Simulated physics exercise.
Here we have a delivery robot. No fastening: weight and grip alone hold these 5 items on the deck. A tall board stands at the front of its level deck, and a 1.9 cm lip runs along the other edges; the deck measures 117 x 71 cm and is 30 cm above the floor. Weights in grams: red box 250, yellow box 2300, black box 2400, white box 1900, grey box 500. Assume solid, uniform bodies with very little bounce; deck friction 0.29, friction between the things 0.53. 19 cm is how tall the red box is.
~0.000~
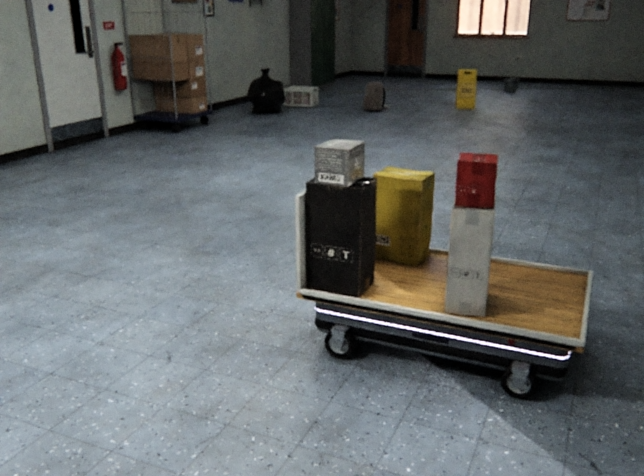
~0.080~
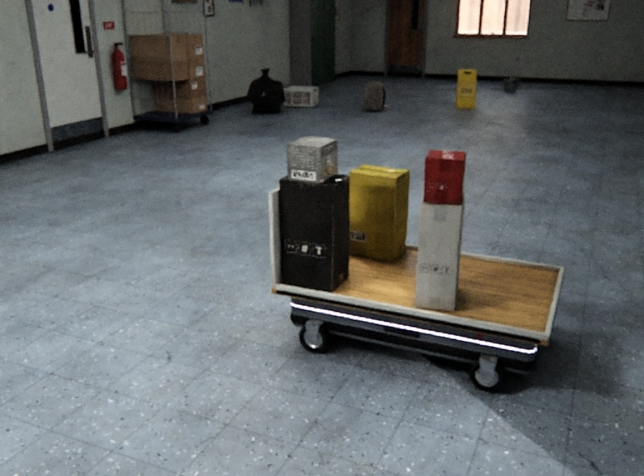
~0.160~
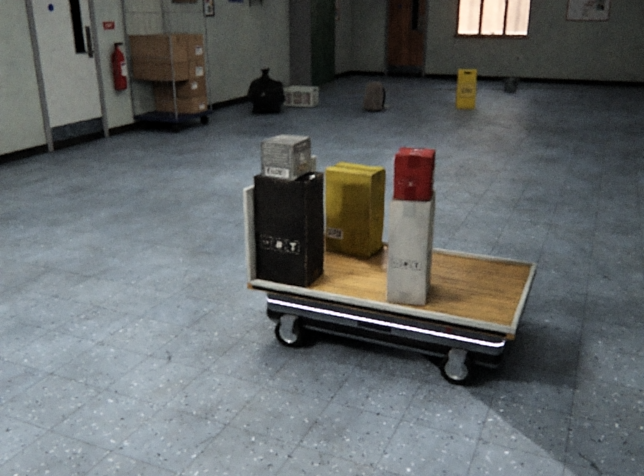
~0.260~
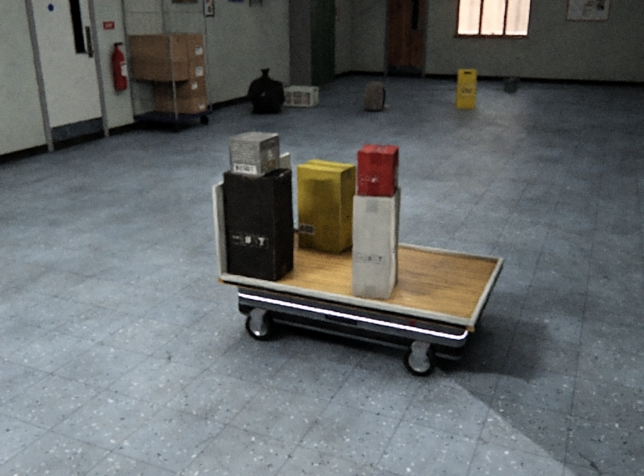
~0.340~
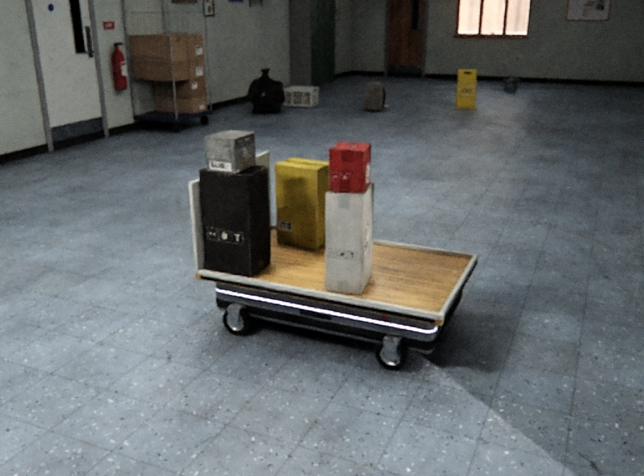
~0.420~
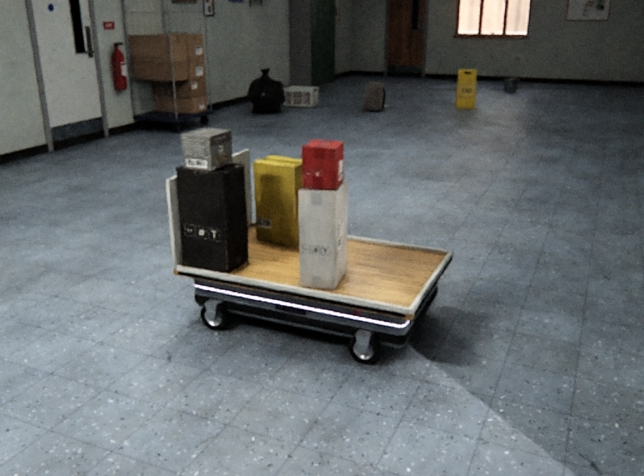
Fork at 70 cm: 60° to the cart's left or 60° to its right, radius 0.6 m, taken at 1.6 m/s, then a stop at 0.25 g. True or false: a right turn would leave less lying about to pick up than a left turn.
False, the left turn leaves less.
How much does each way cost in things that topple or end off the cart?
Steering left costs 3, steering right costs 5.
Turning left. At 0.82 s, cart 131 cm along, turned 44°; yellow box now off the cart; red box slid 22 cm near (196, 161); black box leaning 10°.
After 1.22 s, cart 190 cm along, turned 60°; black box and grey box now off the cart; red box slid 34 cm near (62, 177); white box slid 30 cm.
At rest (2.1 s), off the cart, yellow box, black box and grey box; not toppled but over 10 cm from the start, red box and white box.
Turning right instead, red box, yellow box, black box, white box and grey box tipped over or off the cart, 5 of 5 in all.
